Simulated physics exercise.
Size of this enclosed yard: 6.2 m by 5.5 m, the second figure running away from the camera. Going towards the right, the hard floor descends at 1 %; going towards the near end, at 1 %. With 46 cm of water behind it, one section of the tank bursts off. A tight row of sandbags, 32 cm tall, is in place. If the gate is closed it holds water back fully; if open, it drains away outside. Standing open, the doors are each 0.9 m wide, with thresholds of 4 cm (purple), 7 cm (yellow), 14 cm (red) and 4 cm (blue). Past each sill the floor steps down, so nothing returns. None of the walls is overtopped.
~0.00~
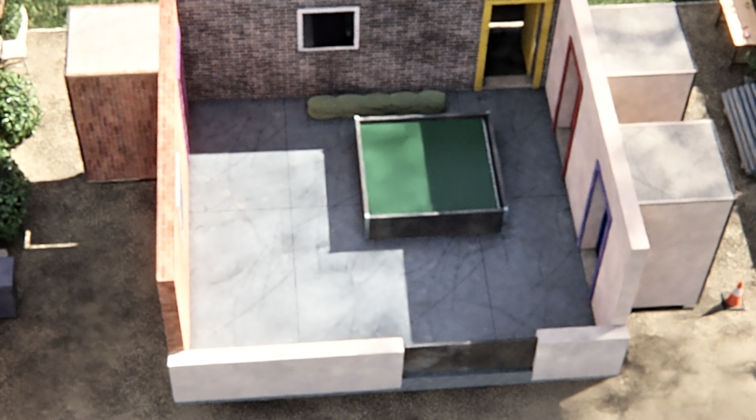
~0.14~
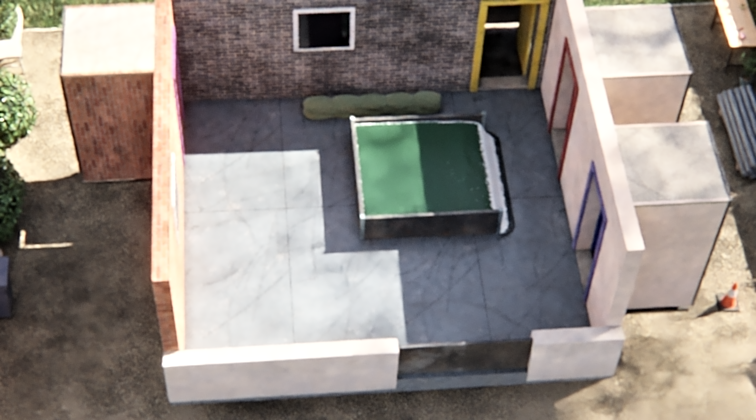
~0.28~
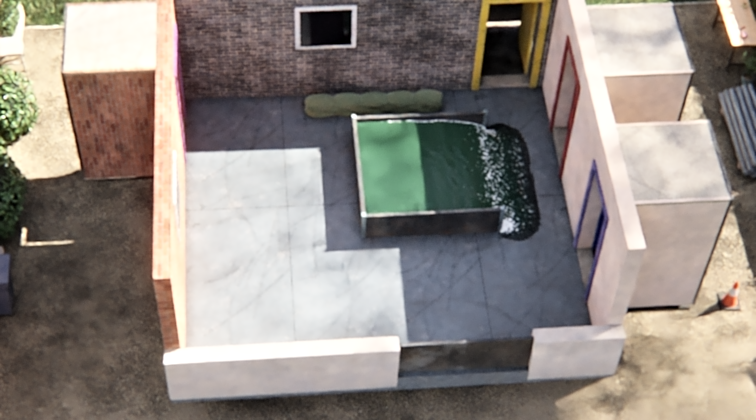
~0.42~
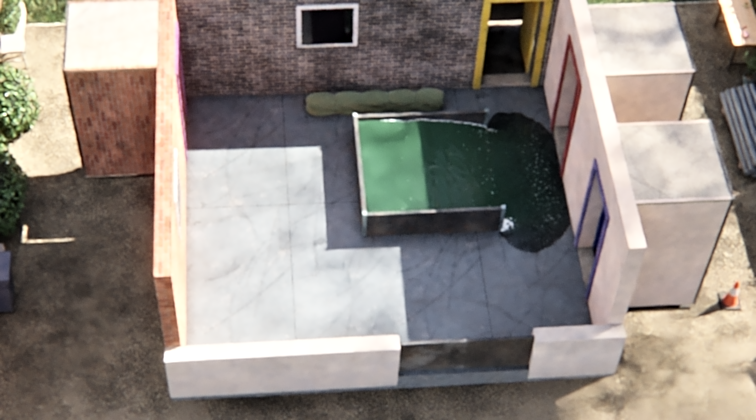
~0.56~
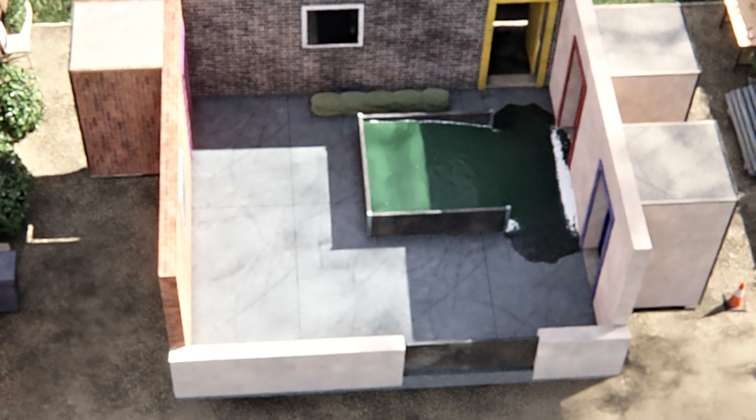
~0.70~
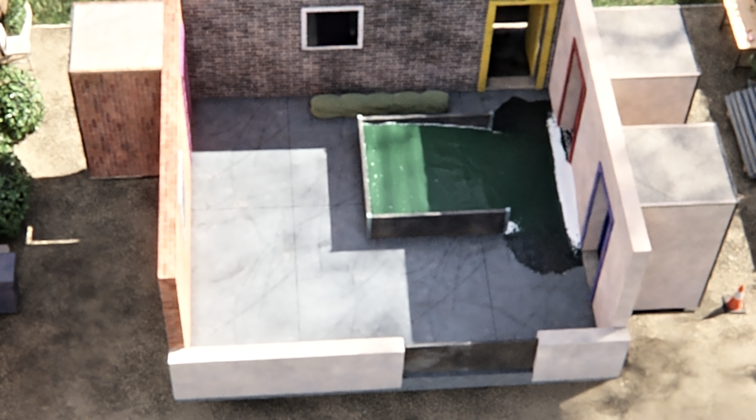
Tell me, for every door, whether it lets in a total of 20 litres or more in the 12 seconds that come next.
For every door: The purple door does not; the yellow door does; the red door does; the blue door does.
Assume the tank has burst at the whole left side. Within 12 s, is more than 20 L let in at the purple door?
At the purple door the limit is exceeded.
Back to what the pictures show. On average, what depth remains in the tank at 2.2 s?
Roughly 18 centimetres.
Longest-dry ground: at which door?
The purple door is last.
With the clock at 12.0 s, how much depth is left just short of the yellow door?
4.0 cm.
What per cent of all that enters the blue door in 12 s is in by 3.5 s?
55 per cent, roughly.
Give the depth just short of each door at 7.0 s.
Door by door, in cm: Purple reads 5, yellow reads 8, red reads 9, blue reads 7.
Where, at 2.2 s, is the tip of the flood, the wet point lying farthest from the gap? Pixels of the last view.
Somewhere about (596, 356).
After 1.4 s water covers 15 % of the floor and is deepest (36 cm) near (562, 189); purple door not reached, yellow door 5 cm at the sill, 0 L in, red door 33 cm at the sill, 55 L in, blue door 10 cm at the sill, 2 L in.
After 2.2 s water covers 25 % of the floor and is deepest (32 cm) near (562, 189); purple door not reached, yellow door 18 cm at the sill, 16 L in, red door 30 cm at the sill, 137 L in, blue door 12 cm at the sill, 20 L in.
After 3.5 s water covers 35 % of the floor and is deepest (23 cm) near (572, 357); purple door not reached, yellow door 19 cm at the sill, 105 L in, red door 18 cm at the sill, 202 L in, blue door 9 cm at the sill, 51 L in.
After 7.0 s water covers 85 % of the floor and is deepest (11 cm) near (584, 356); purple door 5 cm at the sill, 3 L in, yellow door 8 cm at the sill, 183 L in, red door 9 cm at the sill, 209 L in, blue door 7 cm at the sill, 76 L in.
After 12.0 s water covers 95 % of the floor and is deepest (10 cm) near (584, 356); purple door 2 cm at the sill, 4 L in, yellow door 4 cm at the sill, 184 L in, red door 6 cm at the sill, 209 L in, blue door 6 cm at the sill, 95 L in.
